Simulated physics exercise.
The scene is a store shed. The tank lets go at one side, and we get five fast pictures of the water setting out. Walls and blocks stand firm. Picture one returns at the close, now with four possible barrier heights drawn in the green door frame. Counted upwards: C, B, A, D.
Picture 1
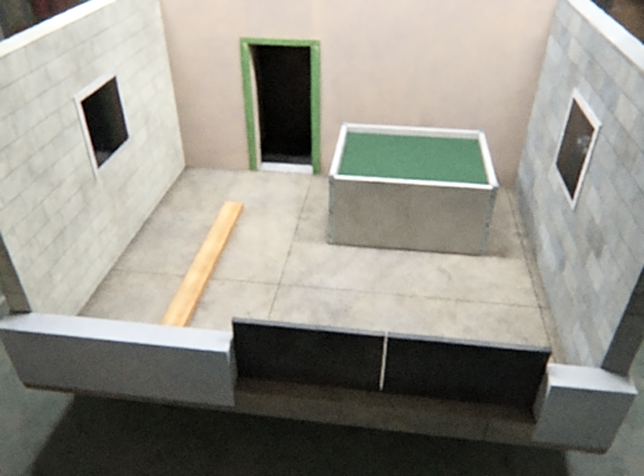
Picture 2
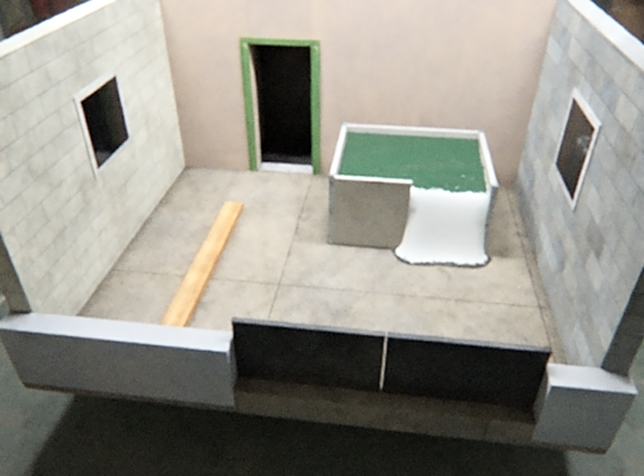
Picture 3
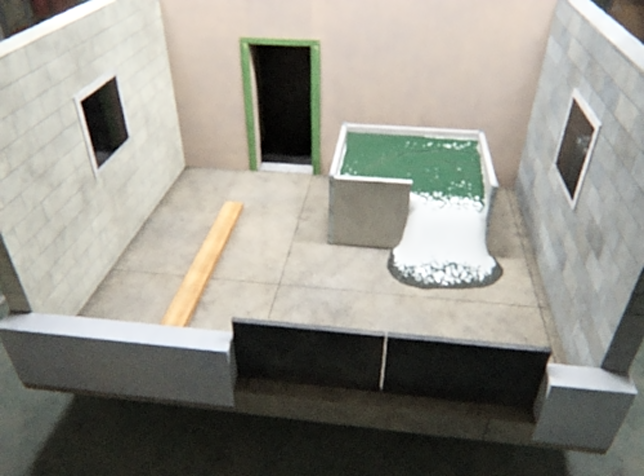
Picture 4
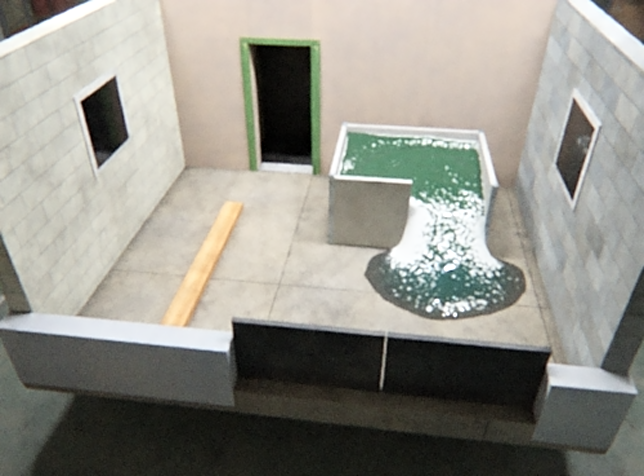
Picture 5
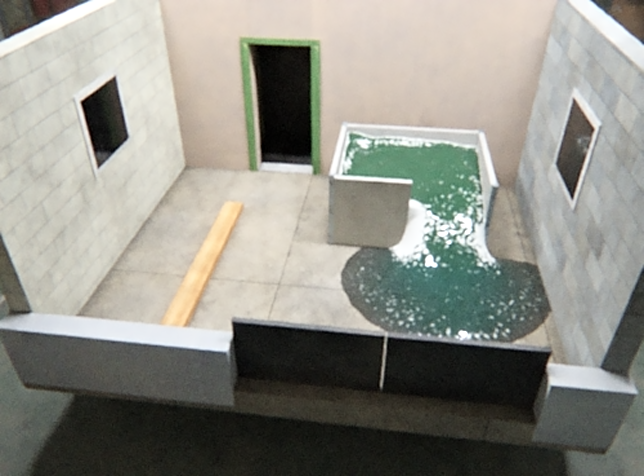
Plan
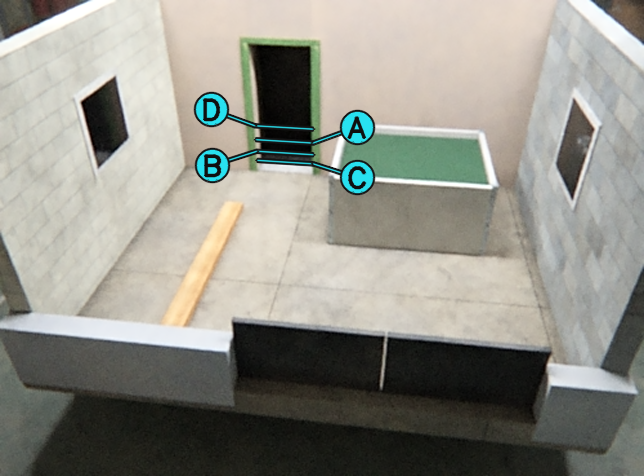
A raised tank of green water with pale rims stands at the back right of a small open-topped store shed, seen from above the front by a still camera. Grey block walls with windows flank a green-framed doorway, and a wooden plank lies on the left of the floor. The tank's front opens on the right, and foaming water pours out, spreading forward and sideways in a widening green pool.
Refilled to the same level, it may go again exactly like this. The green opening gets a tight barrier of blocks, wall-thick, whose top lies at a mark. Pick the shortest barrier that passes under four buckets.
The answer is line C.
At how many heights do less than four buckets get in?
All four.
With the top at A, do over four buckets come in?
No.
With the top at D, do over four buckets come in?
No, that is safe.
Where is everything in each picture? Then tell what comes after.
In the first picture, water in the tank at rest, its middle at (412, 158); foot of the green doorway at (285, 172); shut gate at (385, 343).
In the second picture, 2 % of the ground under water, visible out to (401, 257).
In the third picture, 4 % of the ground under water, visible out to (406, 277).
In the fourth picture, 9 % of the ground under water, visible out to (432, 314).
In the fifth picture, 17 % of the ground under water, visible out to (368, 308).
In cyan, A at (284, 141); B at (284, 152); C at (285, 162); D at (283, 127); from the bottom up C, B, A, D.
With A, nothing gets over.
With B, nothing gets over.
With C, a splash gets over, under a bucket.
With D, nothing gets over.
